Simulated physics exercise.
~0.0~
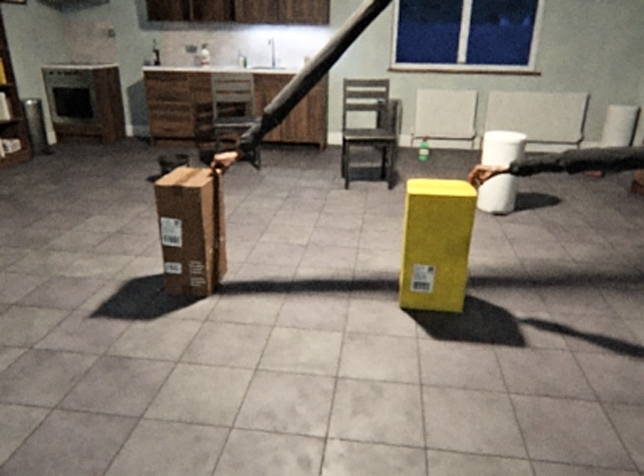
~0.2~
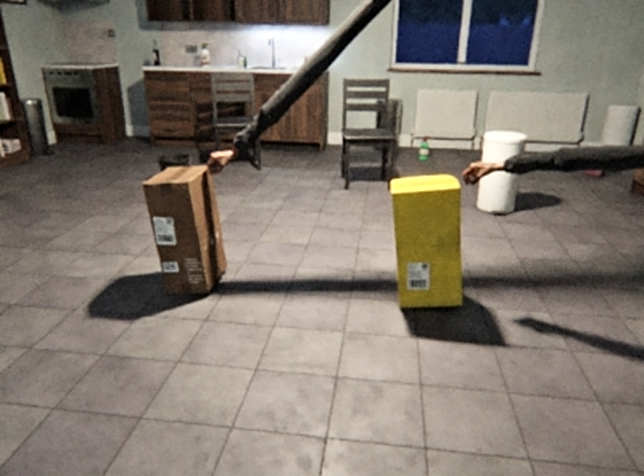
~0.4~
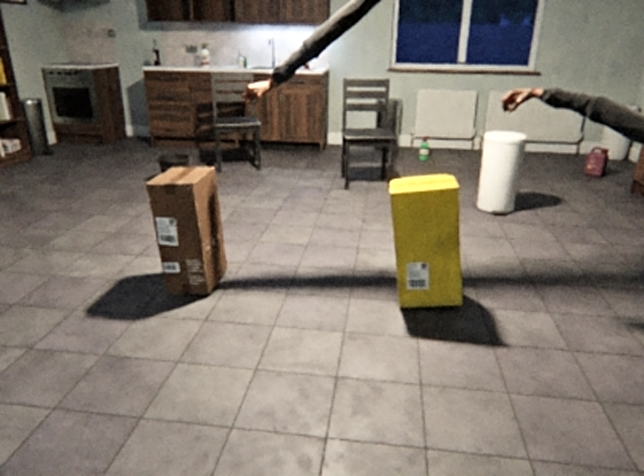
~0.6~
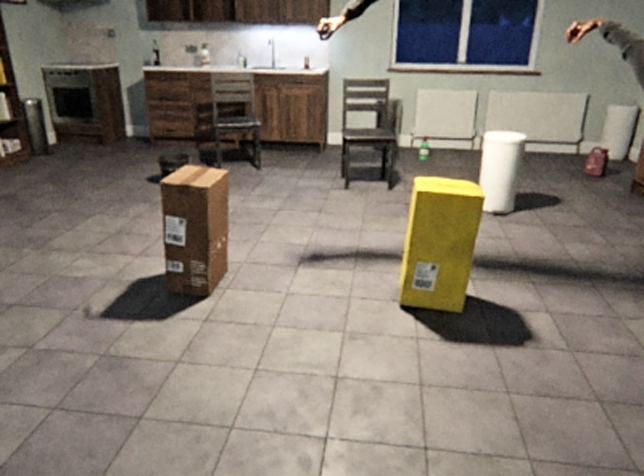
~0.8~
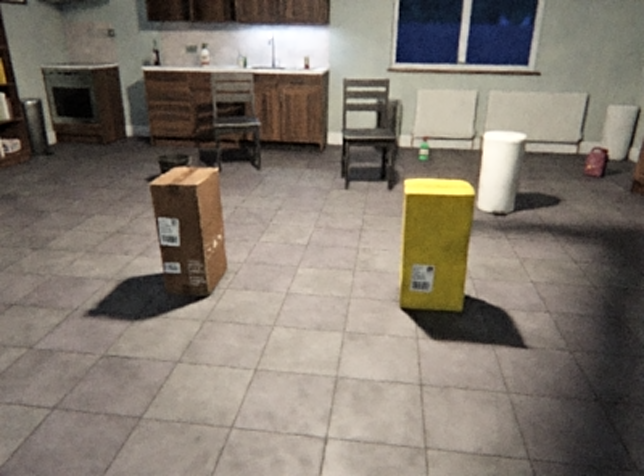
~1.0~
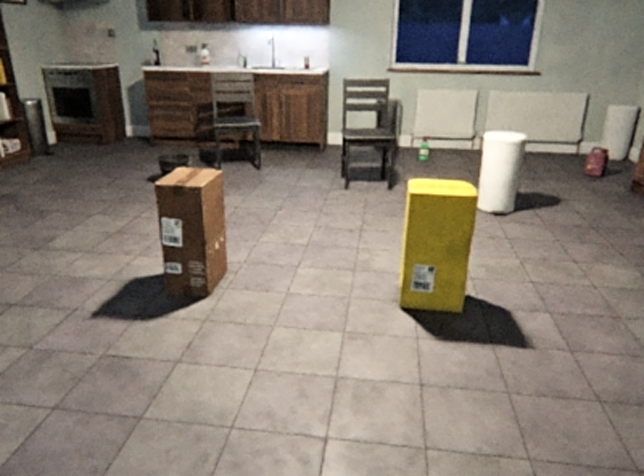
In a kitchen, two hands releasing a brown parcel and a yellow parcel, both rocking slightly and settling upright on the floor.
